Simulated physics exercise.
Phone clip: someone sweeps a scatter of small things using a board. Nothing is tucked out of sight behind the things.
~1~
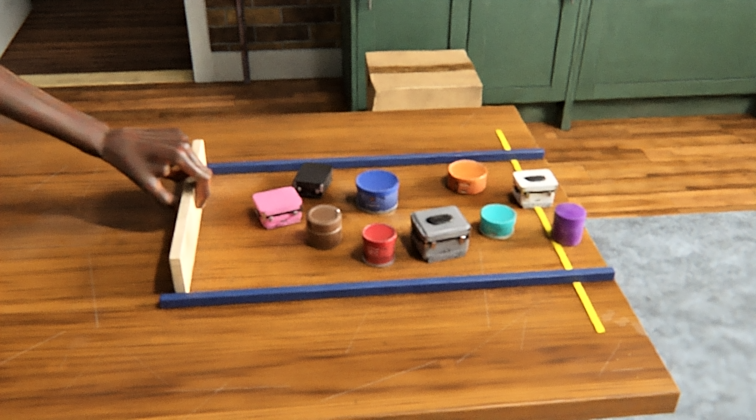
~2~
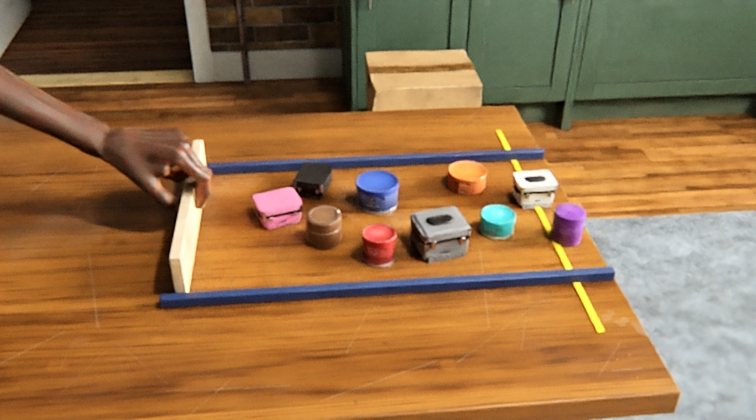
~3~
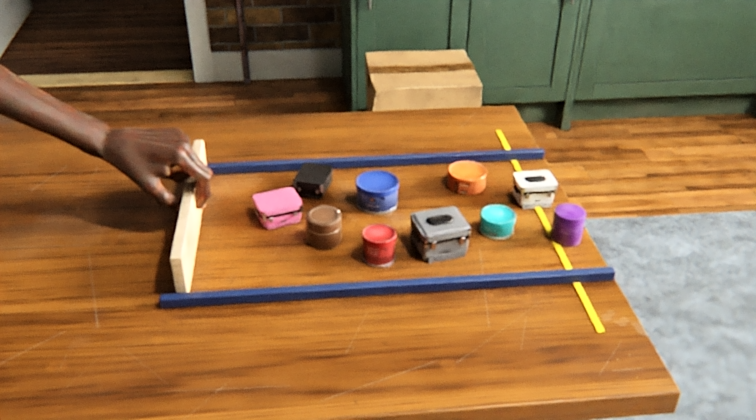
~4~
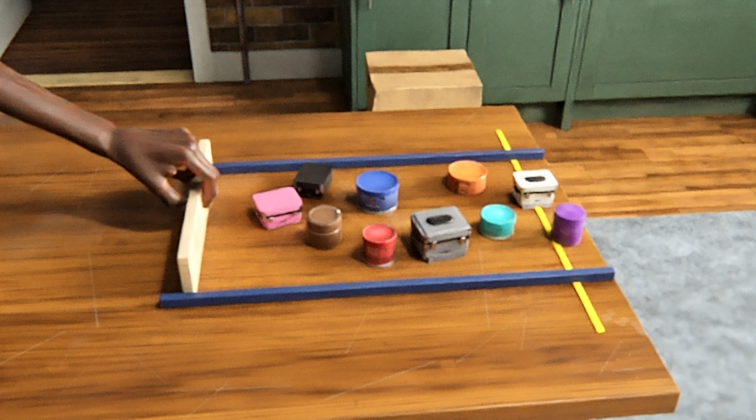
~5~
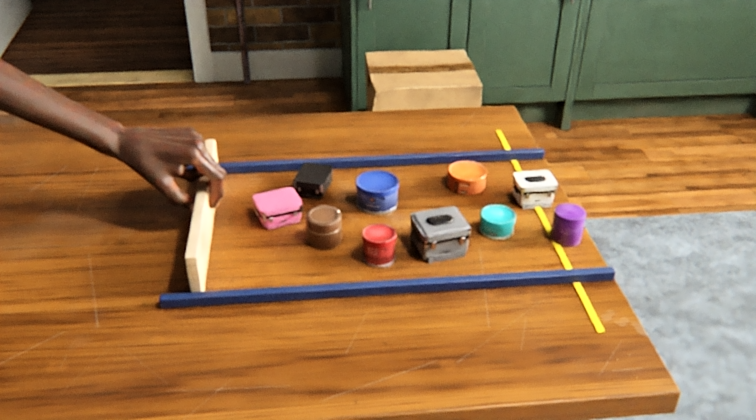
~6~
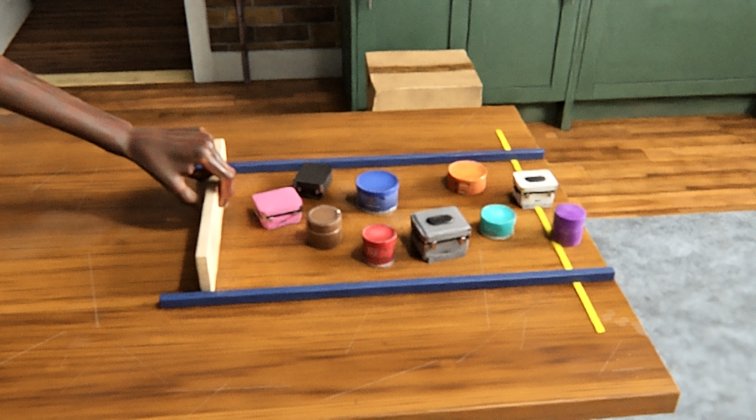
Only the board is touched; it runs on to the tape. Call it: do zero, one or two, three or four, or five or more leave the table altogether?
Five or more.
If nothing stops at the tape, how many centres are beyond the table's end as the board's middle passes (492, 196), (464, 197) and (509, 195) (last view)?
Past the end: 1, 0 and 2.
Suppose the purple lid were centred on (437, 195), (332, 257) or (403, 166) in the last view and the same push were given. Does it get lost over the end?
In order, it goes down; holds its place; goes down.
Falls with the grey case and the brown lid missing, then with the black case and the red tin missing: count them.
That gives 3 in the first case, then 3 in the second.
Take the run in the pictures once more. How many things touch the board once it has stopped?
Counting them up gives 5.
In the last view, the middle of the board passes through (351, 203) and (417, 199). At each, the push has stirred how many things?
Tally at point one: 4; at point two: 8.
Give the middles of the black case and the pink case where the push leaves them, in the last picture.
They end up close to (533, 164) and (560, 202).
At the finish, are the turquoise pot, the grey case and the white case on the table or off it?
Result: Turquoise pot gone, grey case gone, white case gone.
A little later, none off yet; purple lid at rest near (568, 225); white case at rest near (534, 189); turquoise pot at rest near (497, 222).
When it is over, the number that fall off is five or more; down, grey case, orange tub, turquoise pot, white case and purple lid.
